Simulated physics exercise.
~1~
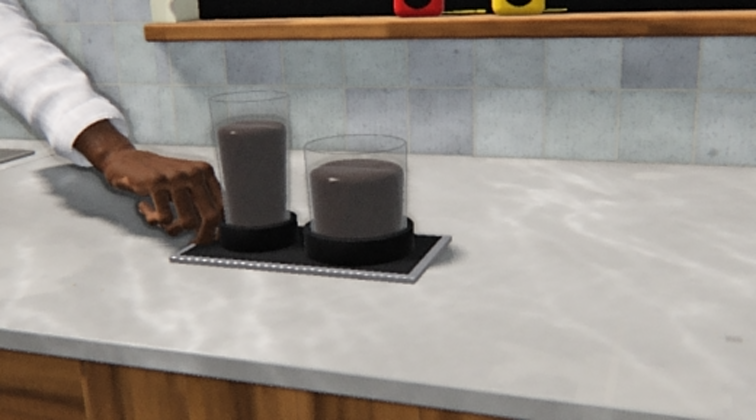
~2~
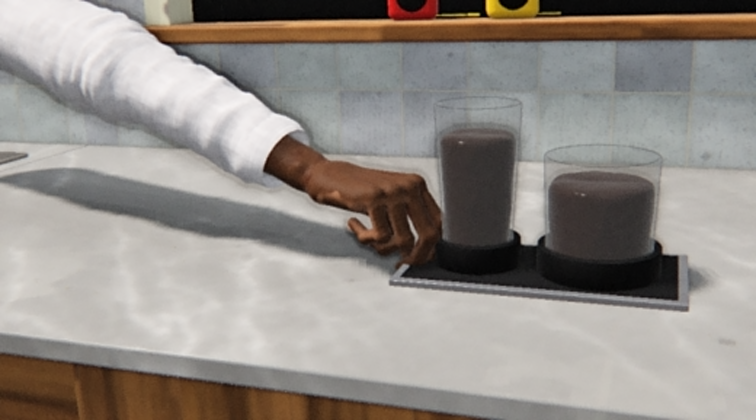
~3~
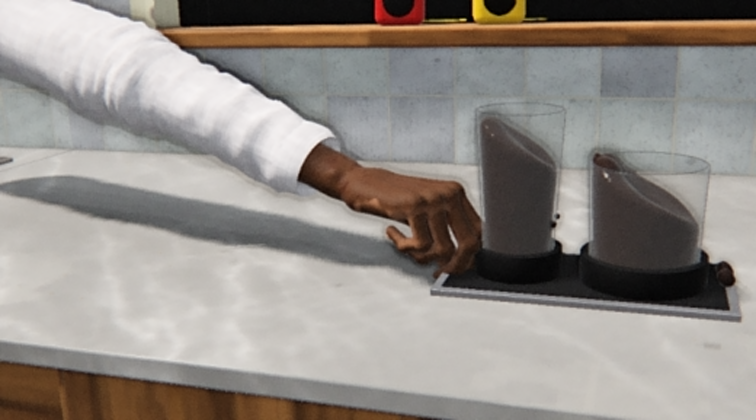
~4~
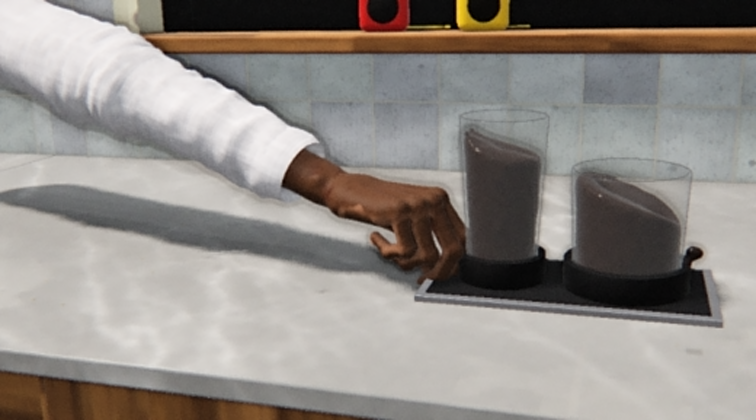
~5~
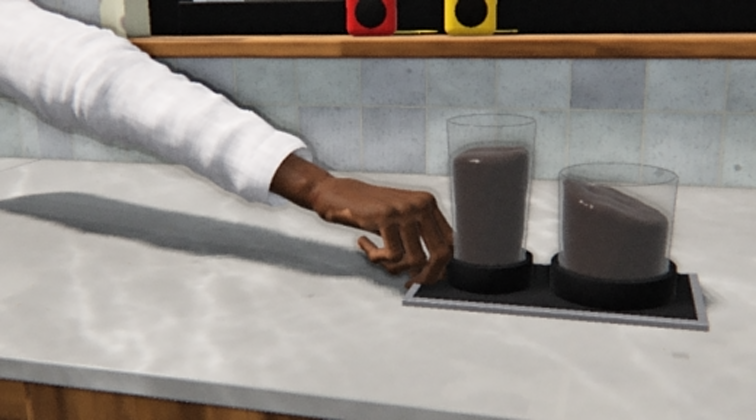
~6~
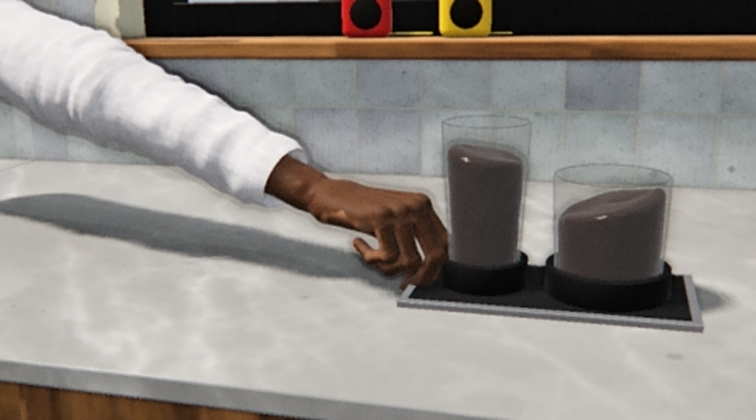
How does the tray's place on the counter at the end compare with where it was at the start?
The tray starts left of the middle of the view and ends farther to the right along the counter, with the hand still at its left end.
